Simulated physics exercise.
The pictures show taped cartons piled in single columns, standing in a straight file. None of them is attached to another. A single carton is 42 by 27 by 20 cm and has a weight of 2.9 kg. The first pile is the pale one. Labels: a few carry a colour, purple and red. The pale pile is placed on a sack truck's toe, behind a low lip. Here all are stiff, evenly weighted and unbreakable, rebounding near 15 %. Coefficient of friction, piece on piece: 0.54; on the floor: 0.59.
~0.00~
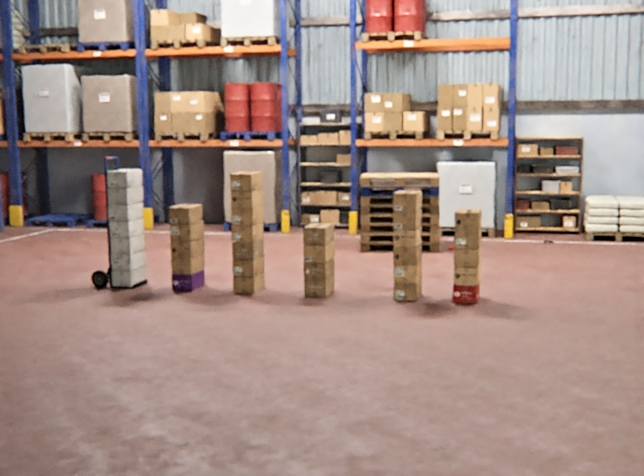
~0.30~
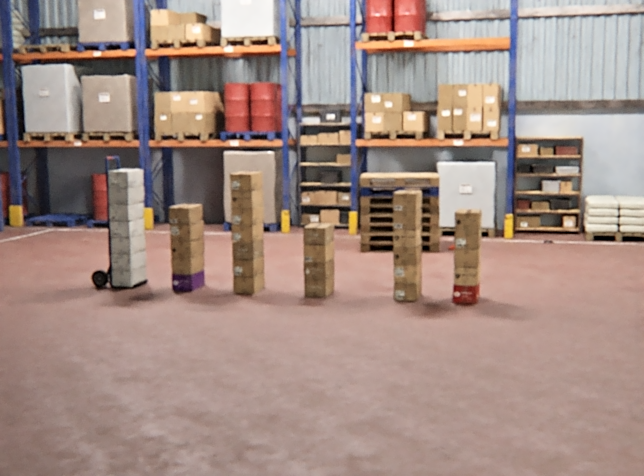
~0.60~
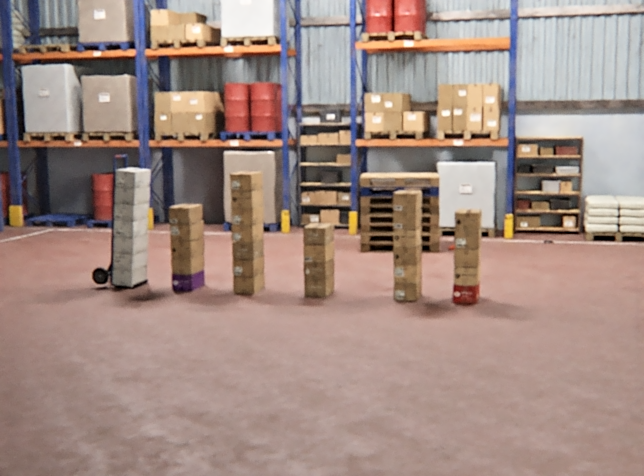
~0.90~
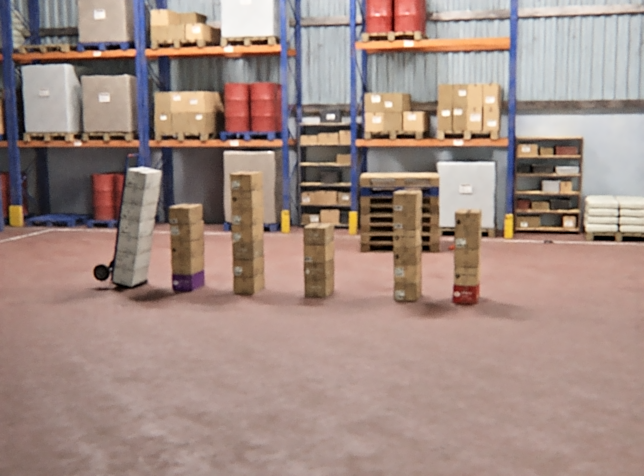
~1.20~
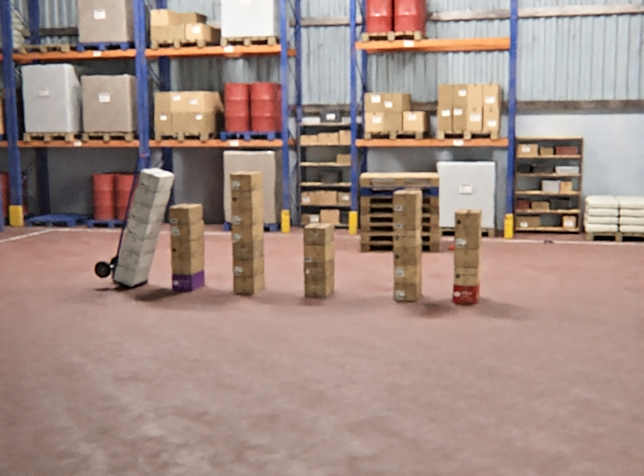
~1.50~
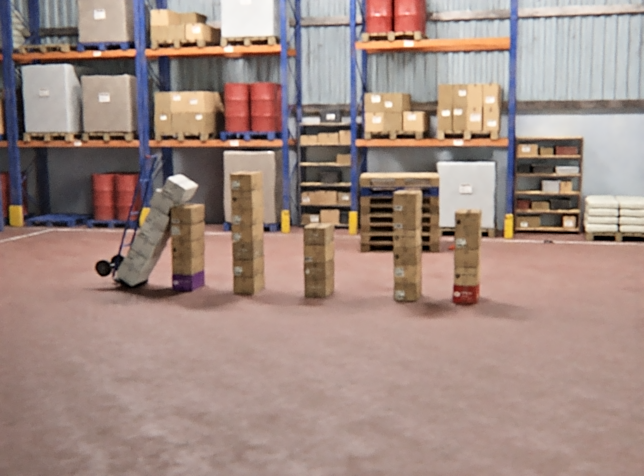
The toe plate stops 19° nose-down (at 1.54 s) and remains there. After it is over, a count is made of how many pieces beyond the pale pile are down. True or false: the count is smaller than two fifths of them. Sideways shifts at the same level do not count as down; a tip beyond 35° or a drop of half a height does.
False.
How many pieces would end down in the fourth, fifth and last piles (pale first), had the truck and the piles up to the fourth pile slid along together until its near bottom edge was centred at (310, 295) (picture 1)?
Result: Fourth pile 3, fifth pile 0, last pile 0.
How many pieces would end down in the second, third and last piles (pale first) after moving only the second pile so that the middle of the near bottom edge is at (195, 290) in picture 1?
Second 5; third 7; last 0.
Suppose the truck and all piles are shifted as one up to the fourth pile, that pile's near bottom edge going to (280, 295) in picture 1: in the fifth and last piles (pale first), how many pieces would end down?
That would give fifth 0, last 0.
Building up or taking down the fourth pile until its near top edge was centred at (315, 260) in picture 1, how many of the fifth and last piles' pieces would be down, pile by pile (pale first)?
You'd get fifth 0 and last 0.
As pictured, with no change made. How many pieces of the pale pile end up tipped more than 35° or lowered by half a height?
Exactly 7 of the pale pieces.
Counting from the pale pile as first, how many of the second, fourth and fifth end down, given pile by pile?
The second pile gives 4, the fourth 4, the fifth 6.
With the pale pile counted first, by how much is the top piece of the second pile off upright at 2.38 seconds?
20° from upright.
After 2.38 s, 7 of the pale pile down; 4 of the 27 other cartons down; purple carton 31 mm from its place.
After 4.28 s, 7 of the pale pile down; 15 of the 27 other cartons down; red carton 4° from how it stood; purple carton 31 mm from its place.
In the end (6.2 s), 7 of the pale pile down; 26 of the 27 other cartons down; red carton on its side; purple carton 31 mm from its place. That is 96 per cent. From the last view, middles, red carton near (491, 287), purple carton near (191, 280).
